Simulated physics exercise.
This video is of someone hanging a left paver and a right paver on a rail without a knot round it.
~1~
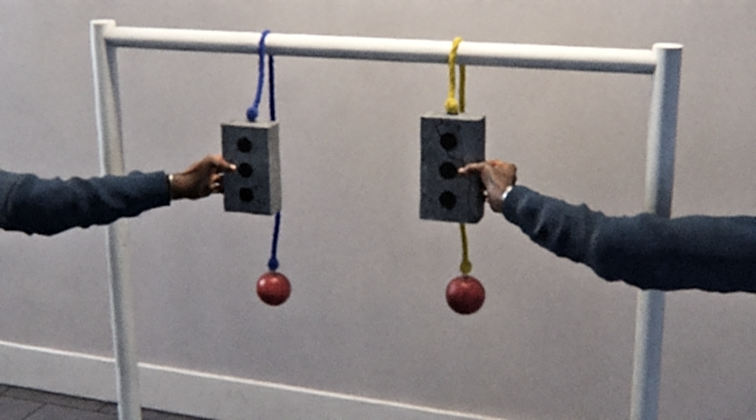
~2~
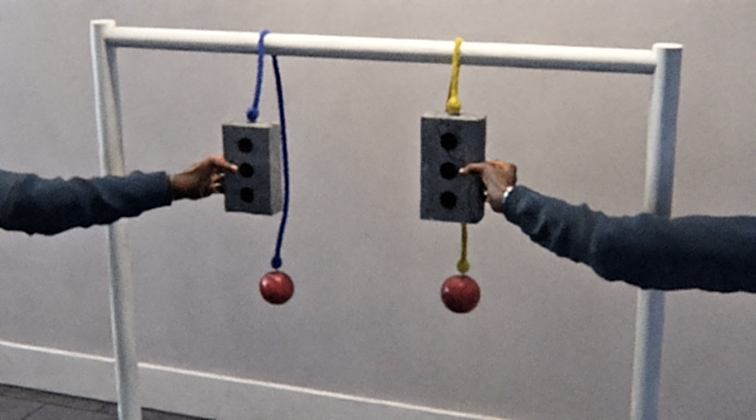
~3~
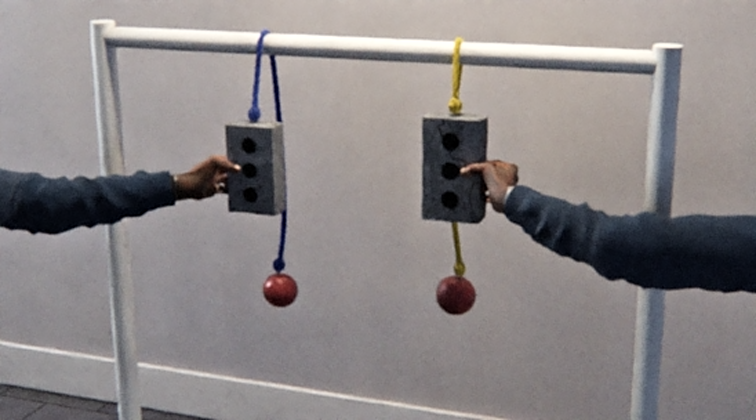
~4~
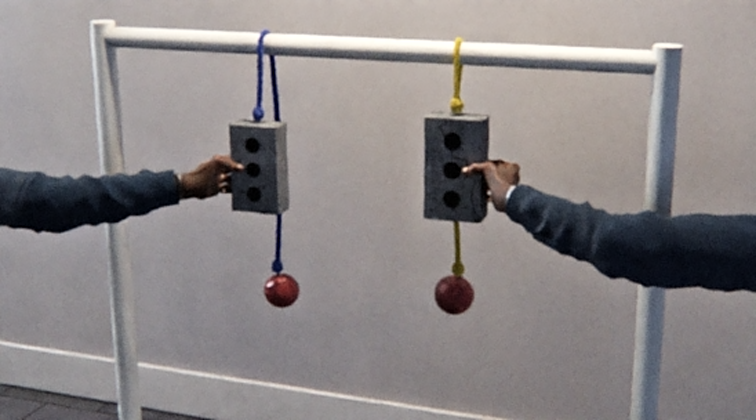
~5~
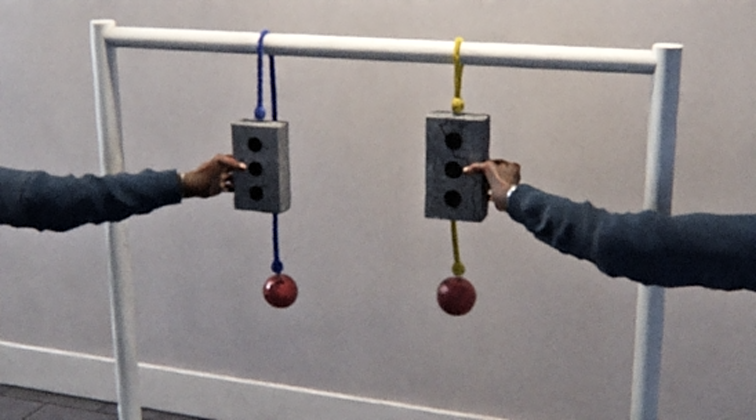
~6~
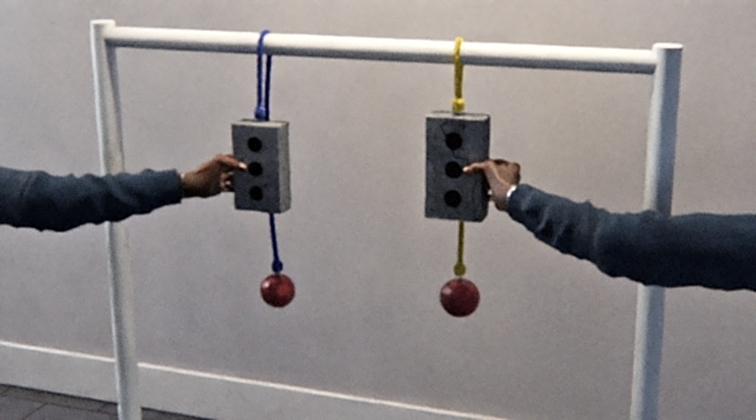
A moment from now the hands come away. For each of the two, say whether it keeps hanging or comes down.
My prediction: The left paver is going to come down for sure; the right paver is going to come down for sure.
Then, 0.36 s after the last picture, left paver dropping near (267, 287); right paver dropping near (454, 296).
Then, 0.66 s after the last picture, left paver on the floor; right paver on the floor.
At rest, left paver on the floor; right paver on the floor. The left paver drops and the right paver pulls its rope through.
